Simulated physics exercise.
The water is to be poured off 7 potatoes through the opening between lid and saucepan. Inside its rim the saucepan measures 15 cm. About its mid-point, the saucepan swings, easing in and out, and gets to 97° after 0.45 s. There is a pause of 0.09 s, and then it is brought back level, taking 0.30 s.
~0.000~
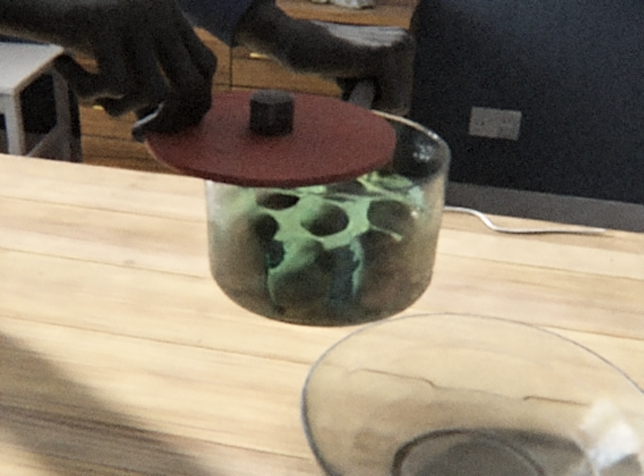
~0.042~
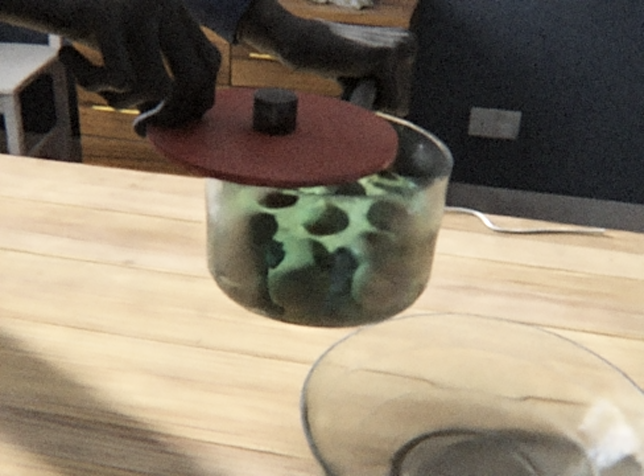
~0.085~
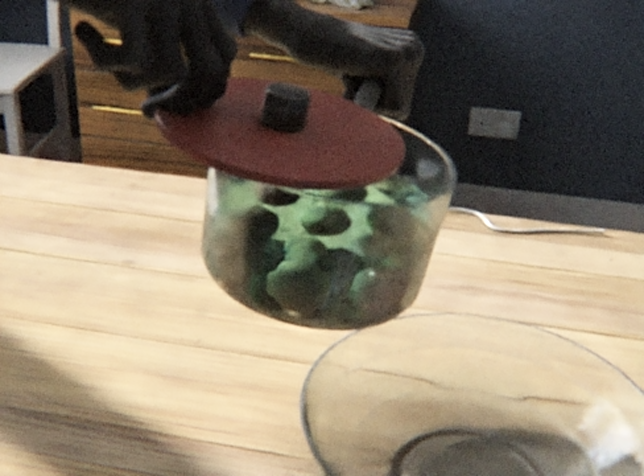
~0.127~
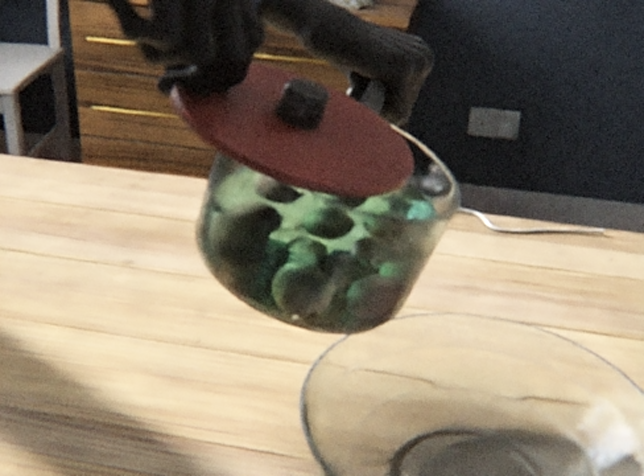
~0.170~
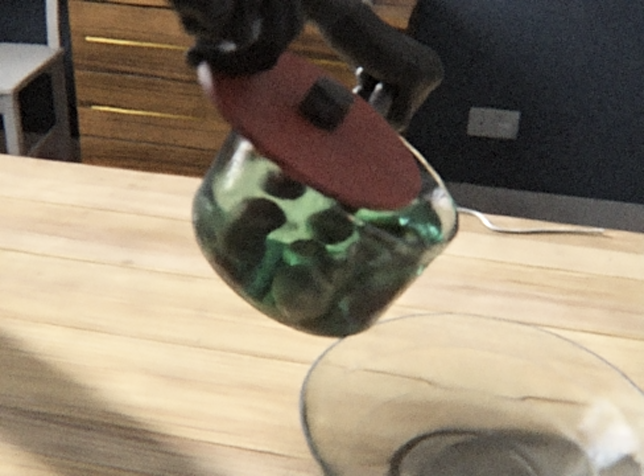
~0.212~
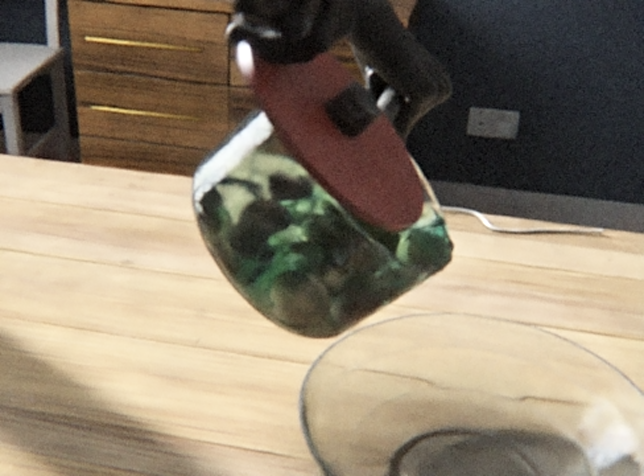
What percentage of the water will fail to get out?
About 27 per cent.
After 0.37 s the tilt is 90° and 61 per cent of the water is still in the saucepan.
After 0.49 s the tilt is 97° and 39 per cent of the water is still in the saucepan.
After 0.62 s the tilt is 82° and 28 per cent of the water is still in the saucepan.
After 0.75 s the tilt is 20° and 27 per cent of the water is still in the saucepan.
In the end 27 per cent of the water is still in the saucepan.
